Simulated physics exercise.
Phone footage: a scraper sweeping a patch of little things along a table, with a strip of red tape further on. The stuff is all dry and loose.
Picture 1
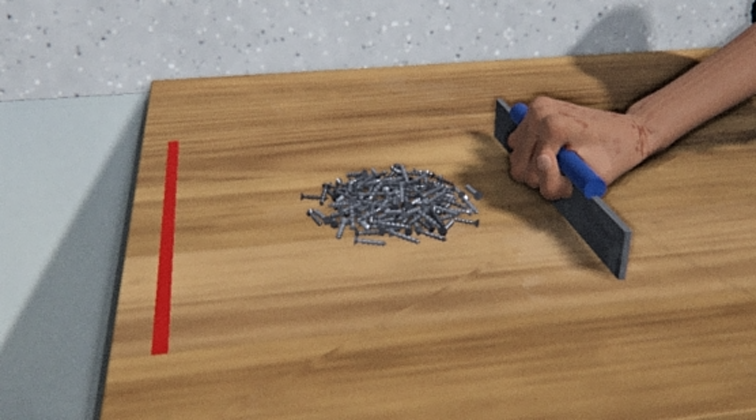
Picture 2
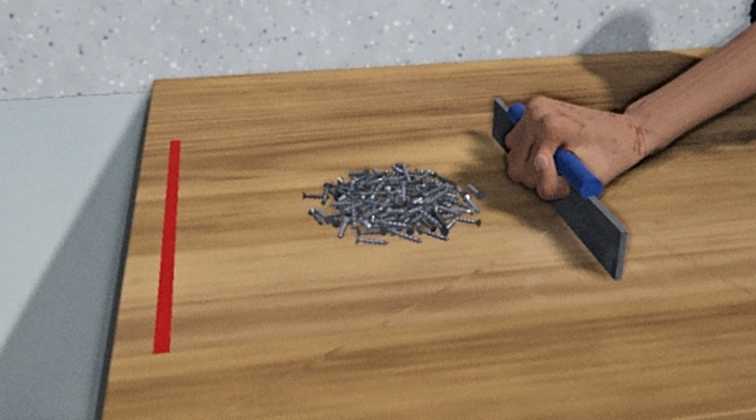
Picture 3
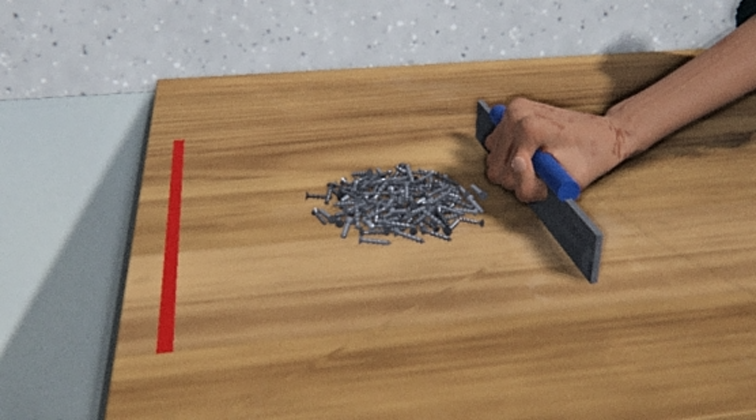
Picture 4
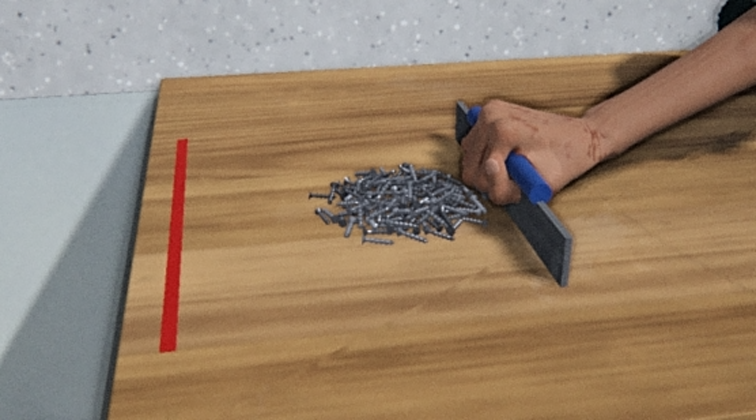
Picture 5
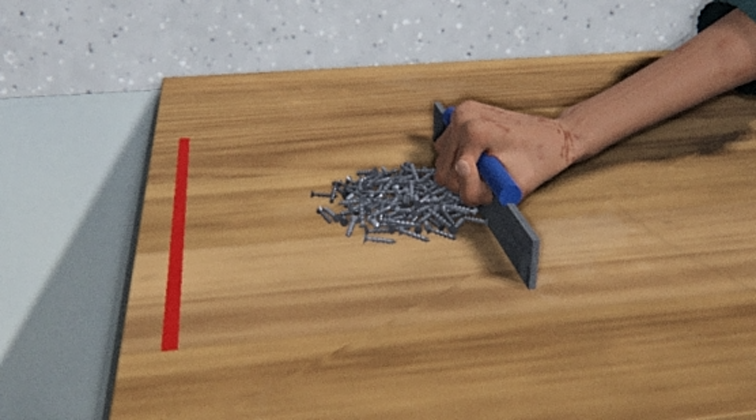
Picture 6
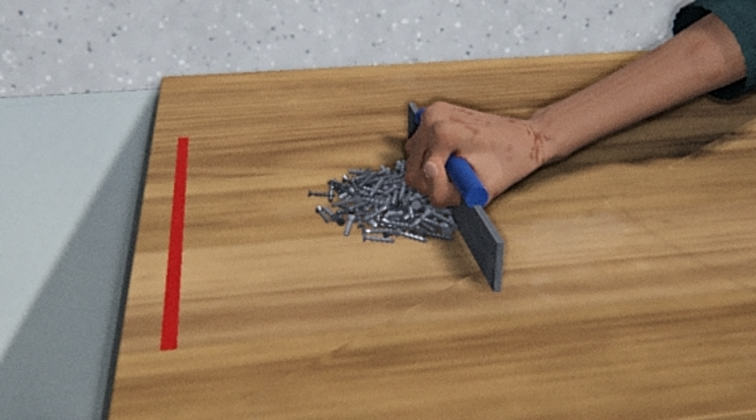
The video shows a hand holding a blue-handled scraper upright on a wooden table, at first still, then sliding it left into a pile of loose steel screws, pushing some along, with a strip of red tape further left.
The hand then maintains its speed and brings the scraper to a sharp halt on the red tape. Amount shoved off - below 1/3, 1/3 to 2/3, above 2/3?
Most likely beyond two thirds of it will tip over the end.
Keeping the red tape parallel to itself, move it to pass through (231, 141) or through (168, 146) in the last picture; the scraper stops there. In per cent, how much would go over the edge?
Case one: Around 10 in a hundred; case two: Around 100 in a hundred.
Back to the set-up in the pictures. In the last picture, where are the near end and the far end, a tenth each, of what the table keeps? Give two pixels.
Near tenth (149, 285), far tenth (163, 180).
Soon after the last picture, scraper still moving, near (305, 170); heap all on the table, its front near (205, 203).
A little later, scraper stopped at the red tape; heap about half over the edge.
Later still, scraper stopped at the red tape; heap most over the edge.
At rest, scraper stopped at the red tape; heap most over the edge.
